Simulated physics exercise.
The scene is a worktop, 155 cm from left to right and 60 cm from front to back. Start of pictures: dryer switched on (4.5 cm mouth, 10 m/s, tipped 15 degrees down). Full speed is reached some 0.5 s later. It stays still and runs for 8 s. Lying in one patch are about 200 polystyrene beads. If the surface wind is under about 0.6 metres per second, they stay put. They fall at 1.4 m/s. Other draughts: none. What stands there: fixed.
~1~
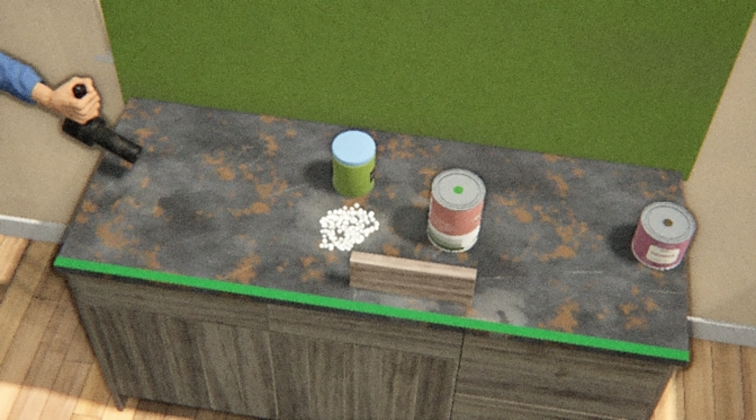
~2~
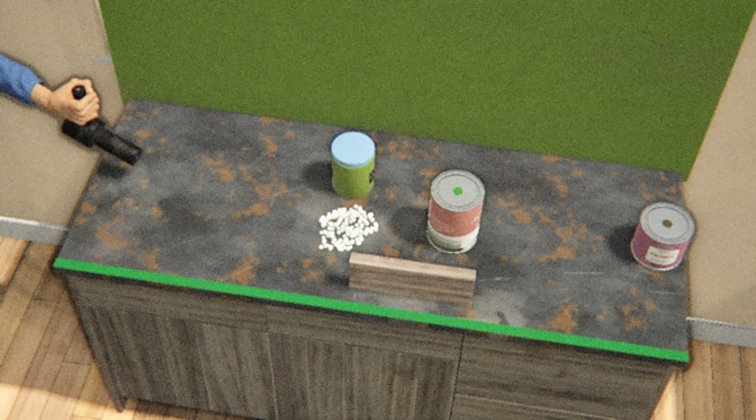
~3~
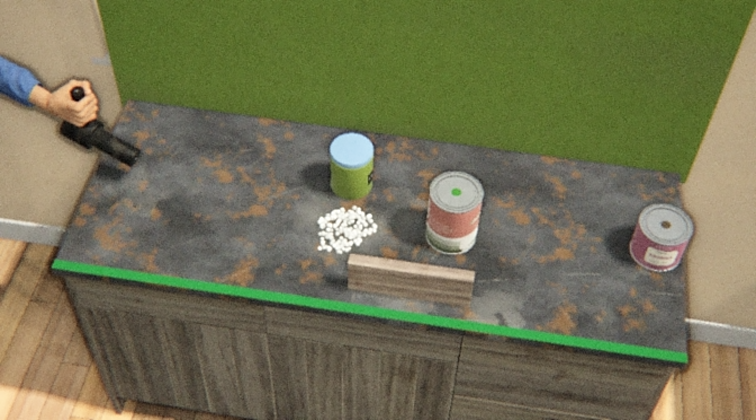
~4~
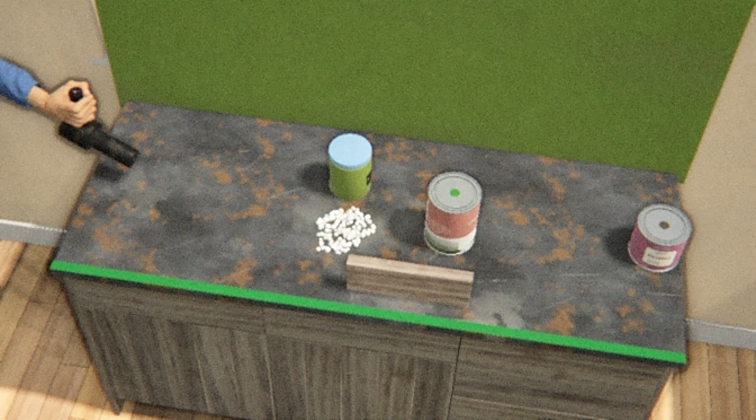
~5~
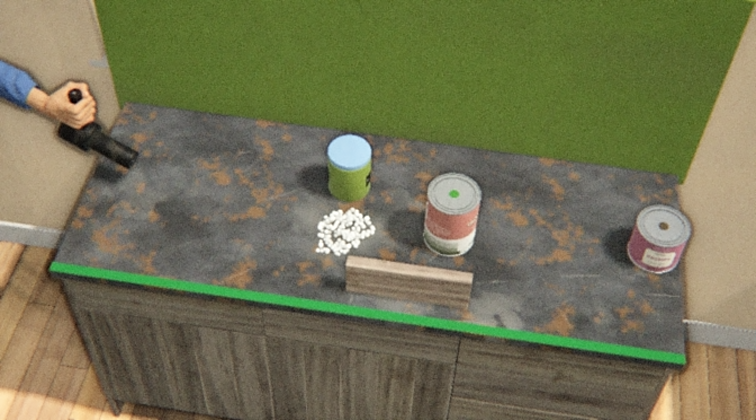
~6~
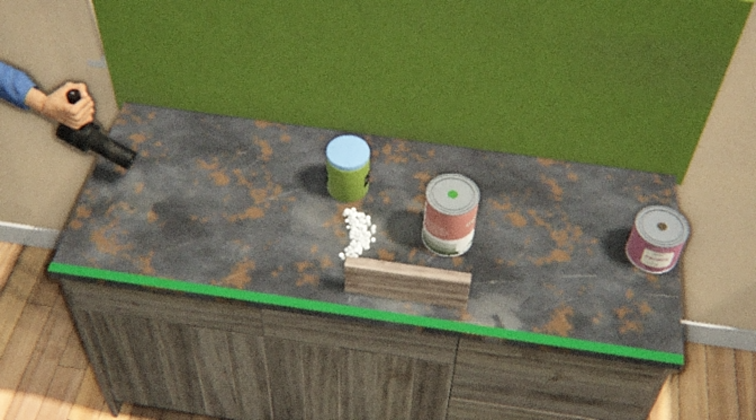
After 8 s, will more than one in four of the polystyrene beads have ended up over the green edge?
Watch it - the losses over that edge are going to stay within one in four.
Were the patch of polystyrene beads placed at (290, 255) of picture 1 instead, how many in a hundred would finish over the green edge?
90 per cent.
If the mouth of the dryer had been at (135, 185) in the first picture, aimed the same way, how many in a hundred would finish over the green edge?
Then around 0 percent.
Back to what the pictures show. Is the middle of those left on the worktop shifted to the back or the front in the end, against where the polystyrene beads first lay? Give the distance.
It moves toward the far edge, close to 30 cm.
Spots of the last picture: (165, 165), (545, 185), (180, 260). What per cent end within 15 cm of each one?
I would say some 0 %, 10 % and 0 % respectively.
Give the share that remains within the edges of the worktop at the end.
Share at the end: Around 40 %.
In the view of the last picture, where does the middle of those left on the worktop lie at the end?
Roughly at (549, 181).
Then, 1.2 s after the last picture, 5 % are over the green edge; the middle of those still in play is near (523, 180); 45 % have settled or left.
Then, 2.1 s after the last picture, 5 % are over the green edge; the middle of those still in play is near (535, 180); 50 % have settled or left.
Then, 4.0 s after the last picture, 5 % are over the green edge; the middle of those still in play is near (548, 177); 56 % have settled or left.
Then, 7.6 s after the last picture, at the end, 5 % are over the green edge; the middle of those still in play is near (549, 181).
